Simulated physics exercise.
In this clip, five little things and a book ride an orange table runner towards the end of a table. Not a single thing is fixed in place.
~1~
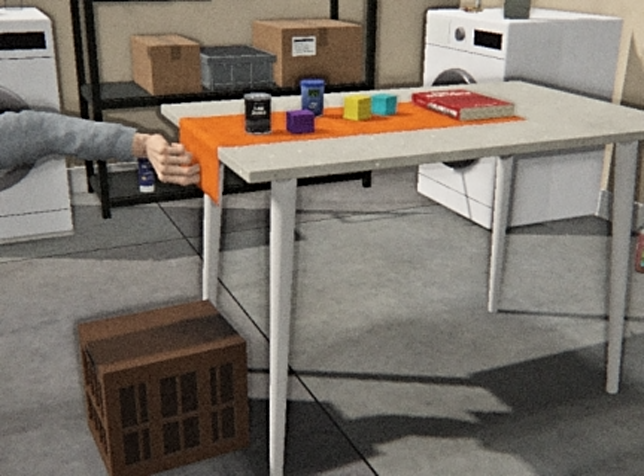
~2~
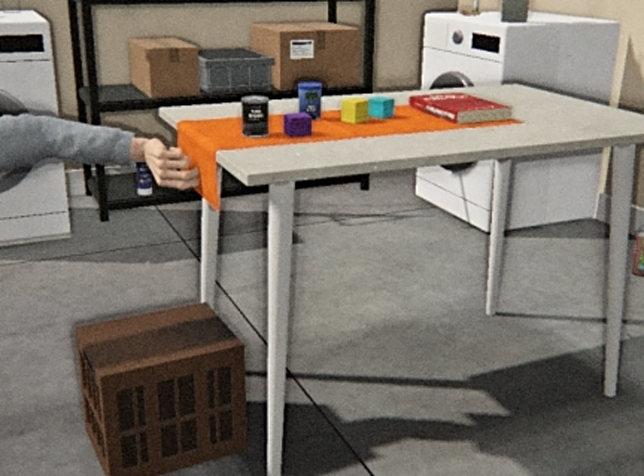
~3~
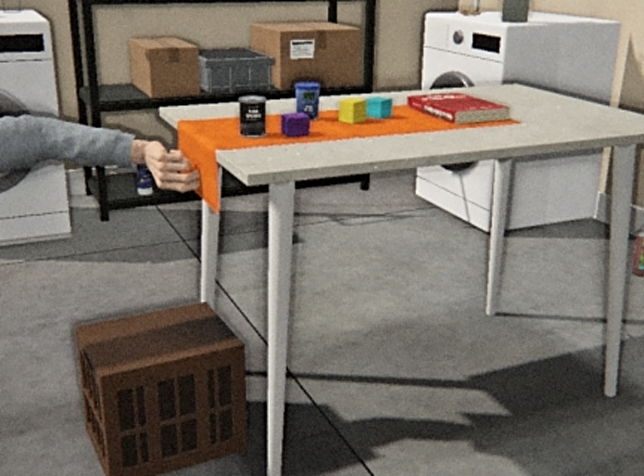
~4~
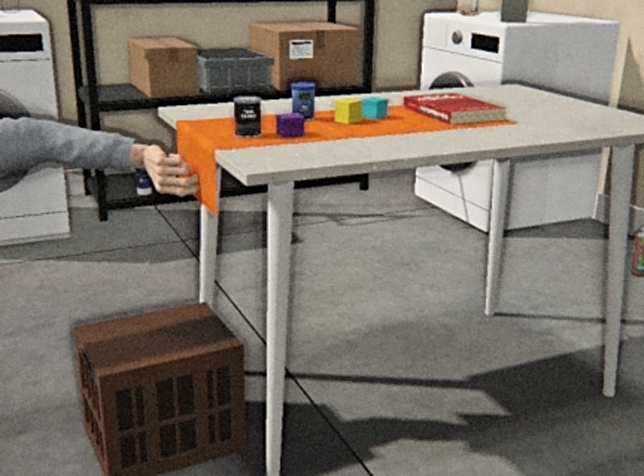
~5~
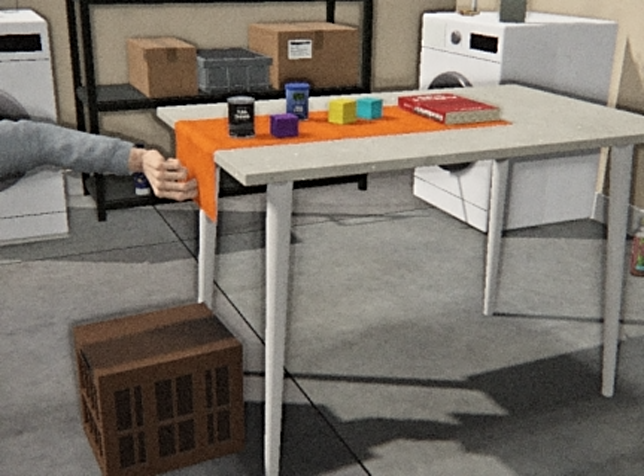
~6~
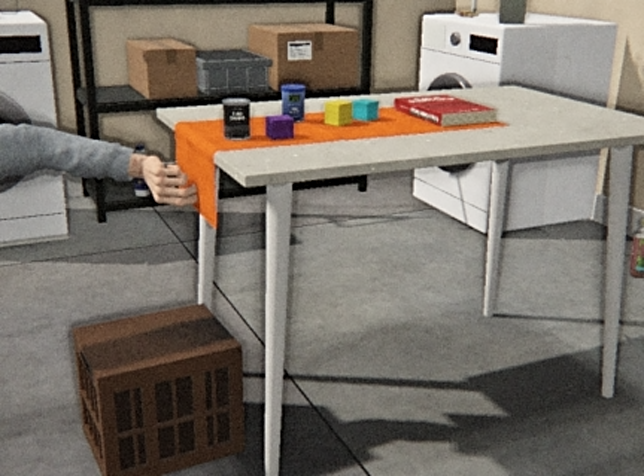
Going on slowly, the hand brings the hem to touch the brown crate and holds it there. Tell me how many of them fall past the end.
The number of things lost will likely be three.
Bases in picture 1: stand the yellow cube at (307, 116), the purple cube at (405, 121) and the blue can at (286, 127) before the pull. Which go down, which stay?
The yellow cube ends up off, the purple cube ends up on top and the blue can ends up off.
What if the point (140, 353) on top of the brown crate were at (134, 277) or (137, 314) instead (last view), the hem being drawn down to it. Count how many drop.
The count comes out 1 and 2.
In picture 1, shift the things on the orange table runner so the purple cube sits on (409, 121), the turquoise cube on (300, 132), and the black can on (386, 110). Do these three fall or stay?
The purple cube would stay in place, the turquoise cube would end up off, the black can would stay in place.
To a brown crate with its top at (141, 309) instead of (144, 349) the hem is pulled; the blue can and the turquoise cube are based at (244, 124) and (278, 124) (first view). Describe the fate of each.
Note: Blue can lost; turquoise cube lost.
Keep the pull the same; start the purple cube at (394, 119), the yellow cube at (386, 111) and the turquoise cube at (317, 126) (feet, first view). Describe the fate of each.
Of the three, the purple cube stays aloft, the yellow cube stays aloft and the turquoise cube ends off the top.
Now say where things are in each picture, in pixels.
In the first picture, hem (220, 207); black can (258, 96); purple cube (300, 112); blue can (313, 82); yellow cube (358, 97); turquoise cube (384, 95); top of the crate (144, 349).
In the second picture, hem (220, 211); black can (255, 99).
In the third picture, hem (218, 214); purple cube (295, 115).
In the fourth picture, hem (217, 218); blue can (303, 85); top of the crate (141, 352).
In the fifth picture, hem (215, 223); yellow cube (343, 101).
In the sixth picture, hem (217, 229); black can (236, 101); purple cube (279, 117); blue can (293, 87); yellow cube (339, 102); turquoise cube (365, 101).
Early on, hem near (196, 288); black can and purple cube gone.
Midway, hem on the crate; black can, purple cube and blue can gone.
Finally, hem on the crate; black can, purple cube and blue can gone. The answer is three.
